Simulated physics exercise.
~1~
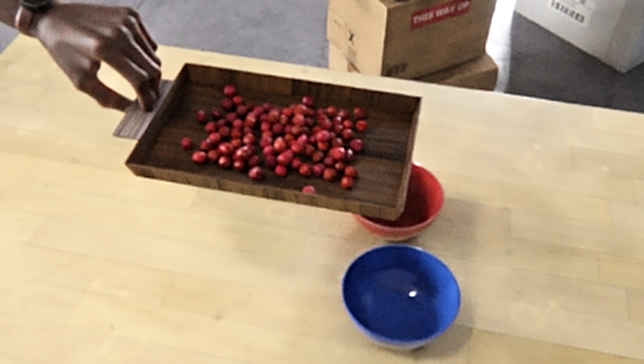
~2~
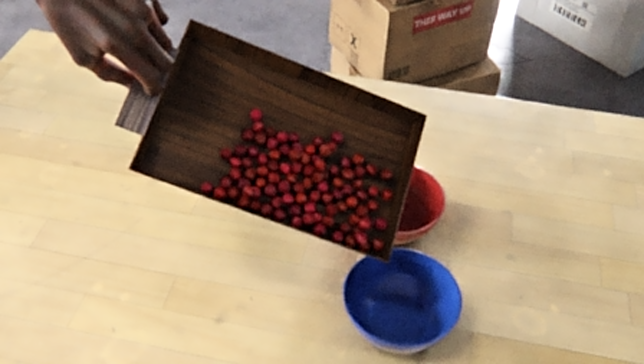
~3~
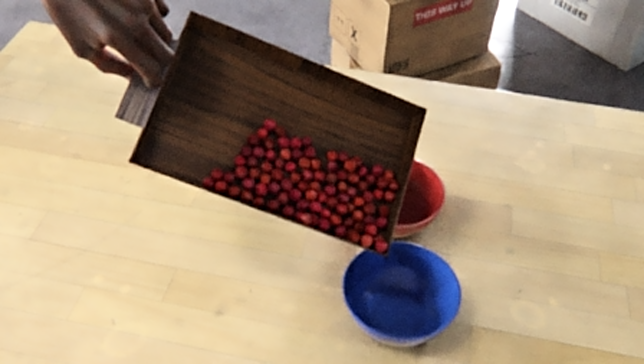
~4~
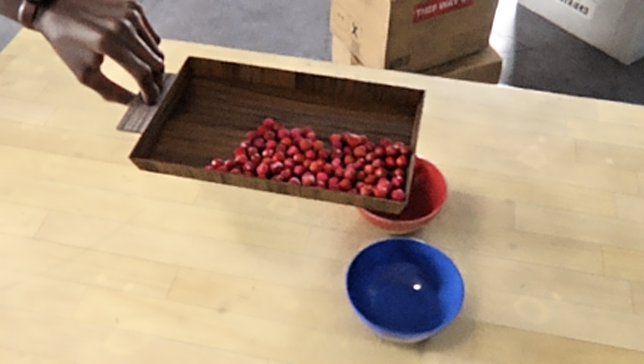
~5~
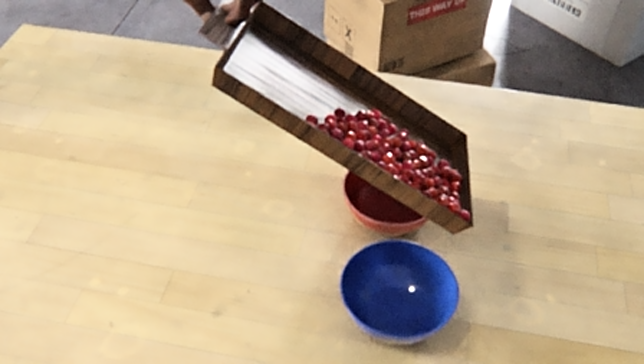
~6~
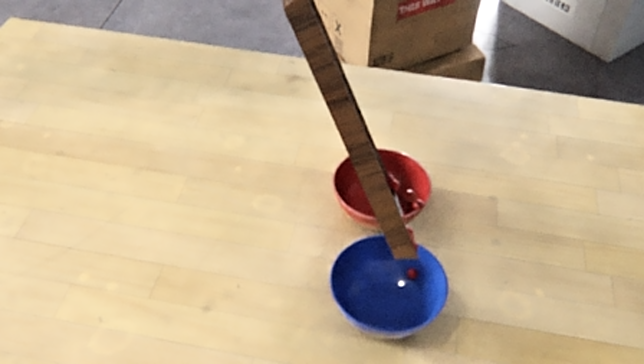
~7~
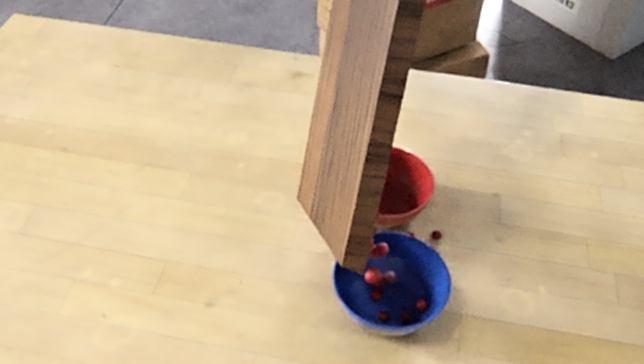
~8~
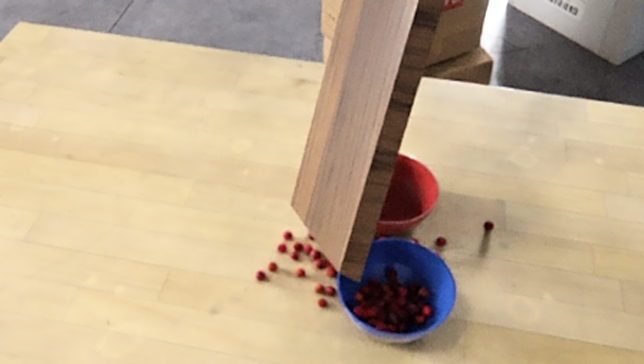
The video shows a hand tilting a wooden tray of cranberries above a red bowl and a blue bowl, levelling it, then tipping it steeply to the right until the berries pour out, some landing in the blue bowl and others scattering across the table, leaving the red bowl empty.
